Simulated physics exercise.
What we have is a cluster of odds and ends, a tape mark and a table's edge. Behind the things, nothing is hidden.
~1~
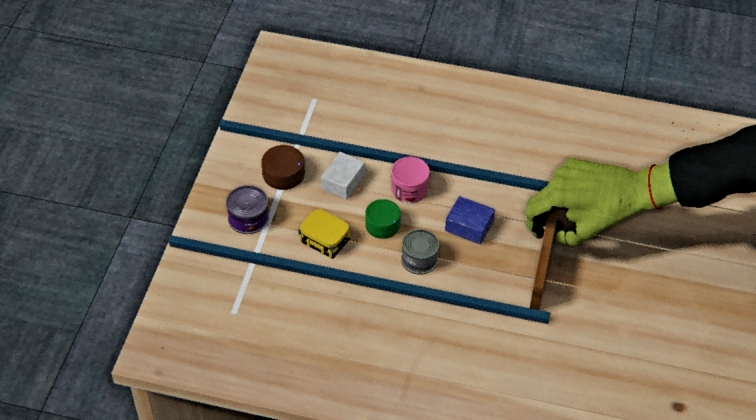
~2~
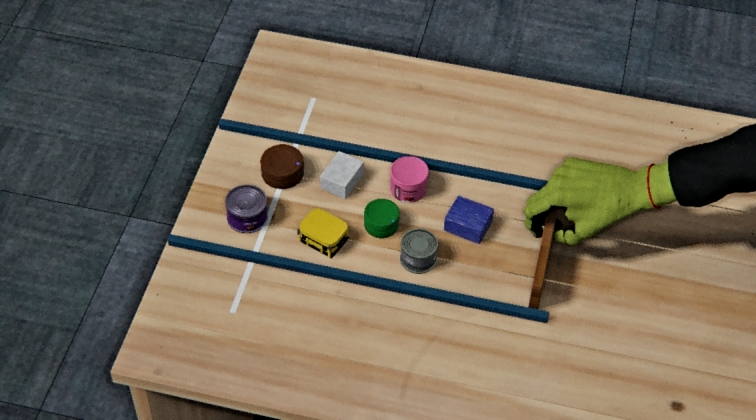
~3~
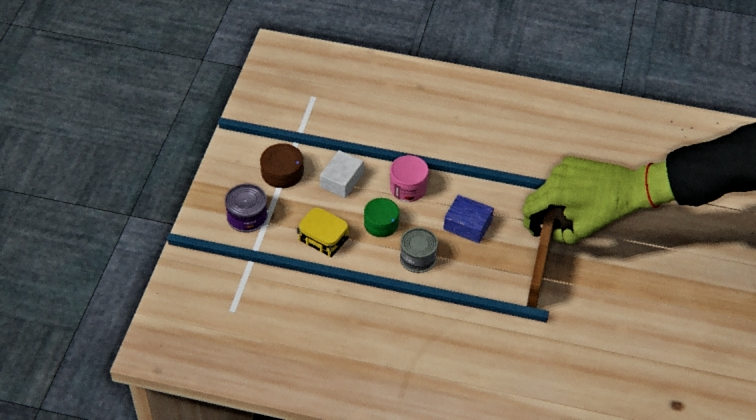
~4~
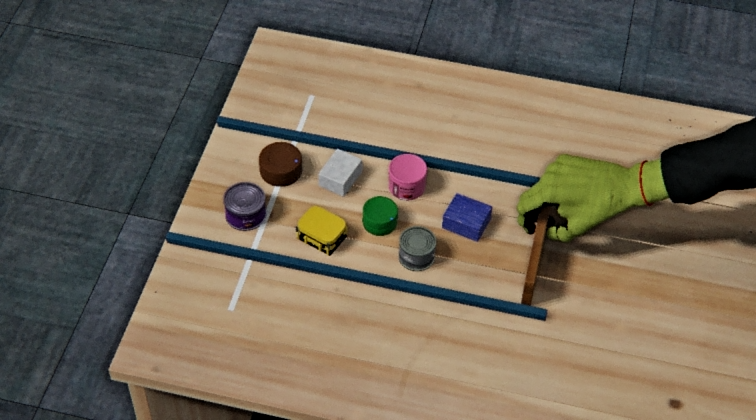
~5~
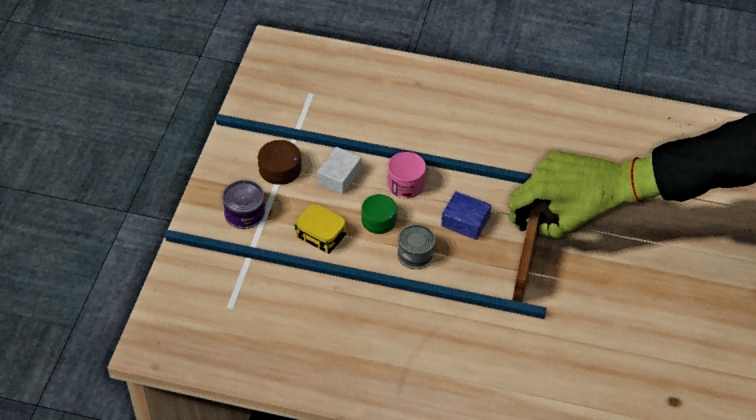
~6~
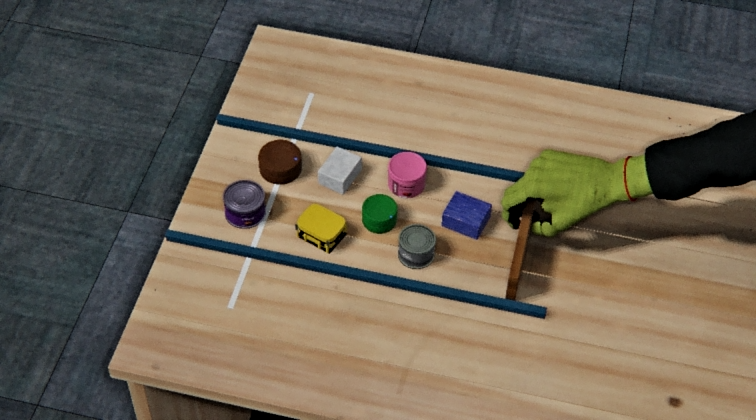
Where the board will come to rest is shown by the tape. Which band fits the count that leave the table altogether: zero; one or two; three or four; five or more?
The band that fits is one or two.
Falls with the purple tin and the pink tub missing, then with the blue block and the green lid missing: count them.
The number fallen is 0, and in the other try 1.
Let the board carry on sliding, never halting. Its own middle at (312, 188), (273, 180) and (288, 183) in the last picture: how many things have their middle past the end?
The counts would come out as 0, 2 and 0.
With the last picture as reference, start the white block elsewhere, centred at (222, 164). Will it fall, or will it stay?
From that position it ends up off.
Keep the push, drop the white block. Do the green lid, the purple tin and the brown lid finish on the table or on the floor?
The green lid stays put; the purple tin goes down; the brown lid stays put.
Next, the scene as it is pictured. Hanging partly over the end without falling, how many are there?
The total would be 0.
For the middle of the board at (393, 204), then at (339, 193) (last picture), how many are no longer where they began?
The counts are 4 and 8.
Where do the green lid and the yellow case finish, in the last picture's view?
Result: One at about (219, 178), the other at about (209, 204).
A little later, none off yet; purple tin at rest near (245, 204); brown lid at rest near (280, 162); white block at rest near (340, 170).
Next, none off yet; purple tin at rest near (245, 204); brown lid at rest near (280, 162); white block moving near (336, 169).
Later still, none off yet; purple tin shifted about its own width near (213, 196); brown lid shifted about its own width near (238, 153); white block shifted well along near (274, 156).
When it is over, the number that fall off is one or two; down, brown lid and purple tin.
